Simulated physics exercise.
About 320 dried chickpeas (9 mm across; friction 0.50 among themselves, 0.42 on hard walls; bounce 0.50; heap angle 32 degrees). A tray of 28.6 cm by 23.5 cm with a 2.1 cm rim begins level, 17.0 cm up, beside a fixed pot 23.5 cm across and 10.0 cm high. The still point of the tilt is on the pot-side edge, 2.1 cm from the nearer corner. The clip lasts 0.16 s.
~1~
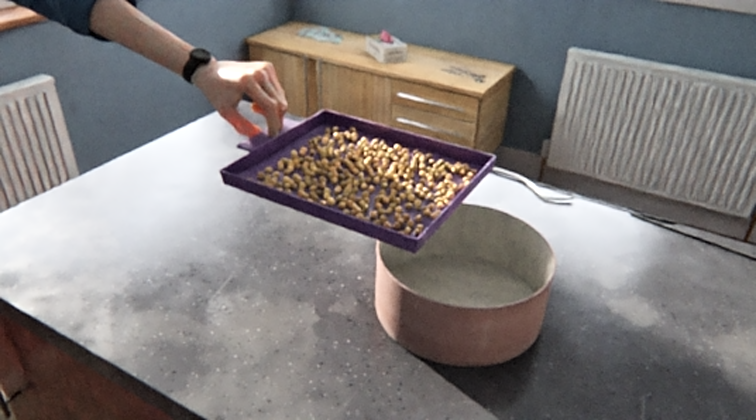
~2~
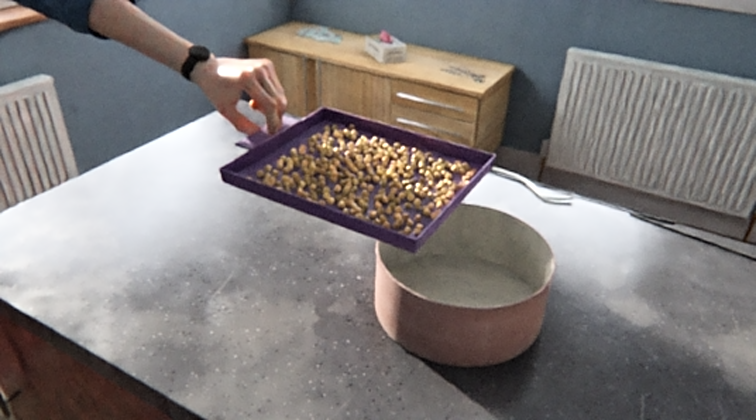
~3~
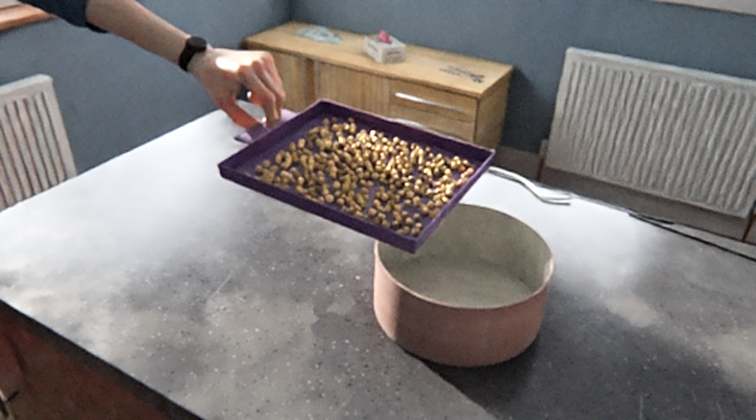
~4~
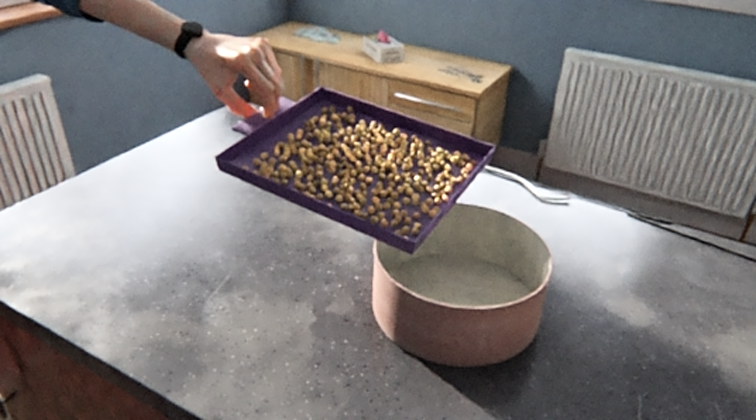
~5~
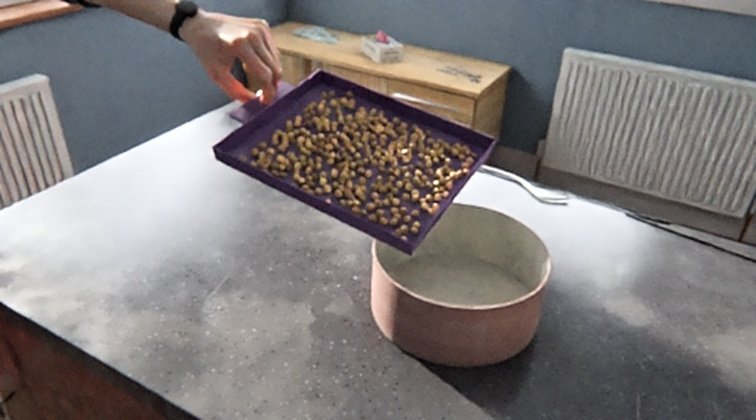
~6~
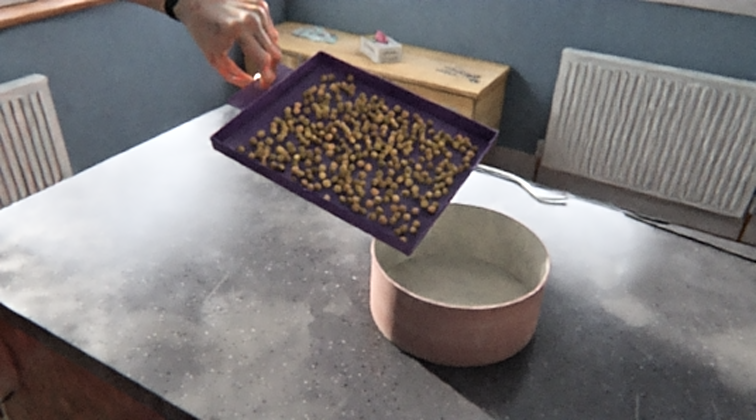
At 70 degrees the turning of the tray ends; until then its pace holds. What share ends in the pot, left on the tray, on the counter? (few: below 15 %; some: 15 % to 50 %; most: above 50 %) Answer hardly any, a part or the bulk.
Pot hardly any, tray a part, counter the bulk.
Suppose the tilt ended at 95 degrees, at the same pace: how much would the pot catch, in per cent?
Then about 0 per cent.
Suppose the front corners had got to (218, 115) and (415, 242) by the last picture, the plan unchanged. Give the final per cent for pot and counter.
Pot 30, counter 30.
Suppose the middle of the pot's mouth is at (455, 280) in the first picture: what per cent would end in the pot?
About 35 per cent.
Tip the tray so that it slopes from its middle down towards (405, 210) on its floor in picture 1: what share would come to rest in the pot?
Some 10 per cent.
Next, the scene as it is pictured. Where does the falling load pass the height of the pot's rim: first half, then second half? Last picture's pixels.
First near (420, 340), later near (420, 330).
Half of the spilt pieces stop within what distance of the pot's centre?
Some 24 cm.
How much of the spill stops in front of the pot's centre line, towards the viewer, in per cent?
About 100 per cent.
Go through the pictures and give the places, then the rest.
In the first picture, tray tilt 0 degrees, front corners at (222, 170) and (416, 238); middle of the pieces at (361, 176); pot at (465, 249).
In the second picture, tray tilt 1 degrees, front corners at (221, 168) and (416, 238); middle of the pieces at (361, 175).
In the third picture, tray tilt 3 degrees, front corners at (219, 164) and (415, 239); middle of the pieces at (360, 171).
In the fourth picture, tray tilt 7 degrees, front corners at (217, 156) and (414, 241), lowest corner right front; middle of the pieces at (359, 165).
In the fifth picture, tray tilt 12 degrees, front corners at (214, 147) and (413, 243), lowest corner right front; middle of the pieces at (358, 156).
In the sixth picture, tray tilt 17 degrees, front corners at (212, 136) and (412, 245), lowest corner right front; middle of the pieces at (358, 148); pot at (460, 249).
Then, 0.17 s after the last picture, tilt 46 degrees; the tray holds 100 %, the pot 0 %.
Then, 0.28 s after the last picture, tilt 64 degrees; the tray holds 100 %, the pot 0 %.
Then, 0.52 s after the last picture, tilt 70 degrees; the tray holds 50 %, the pot 0 %.
In the end, pot 0 %, tray 35 %, counter 60 %.
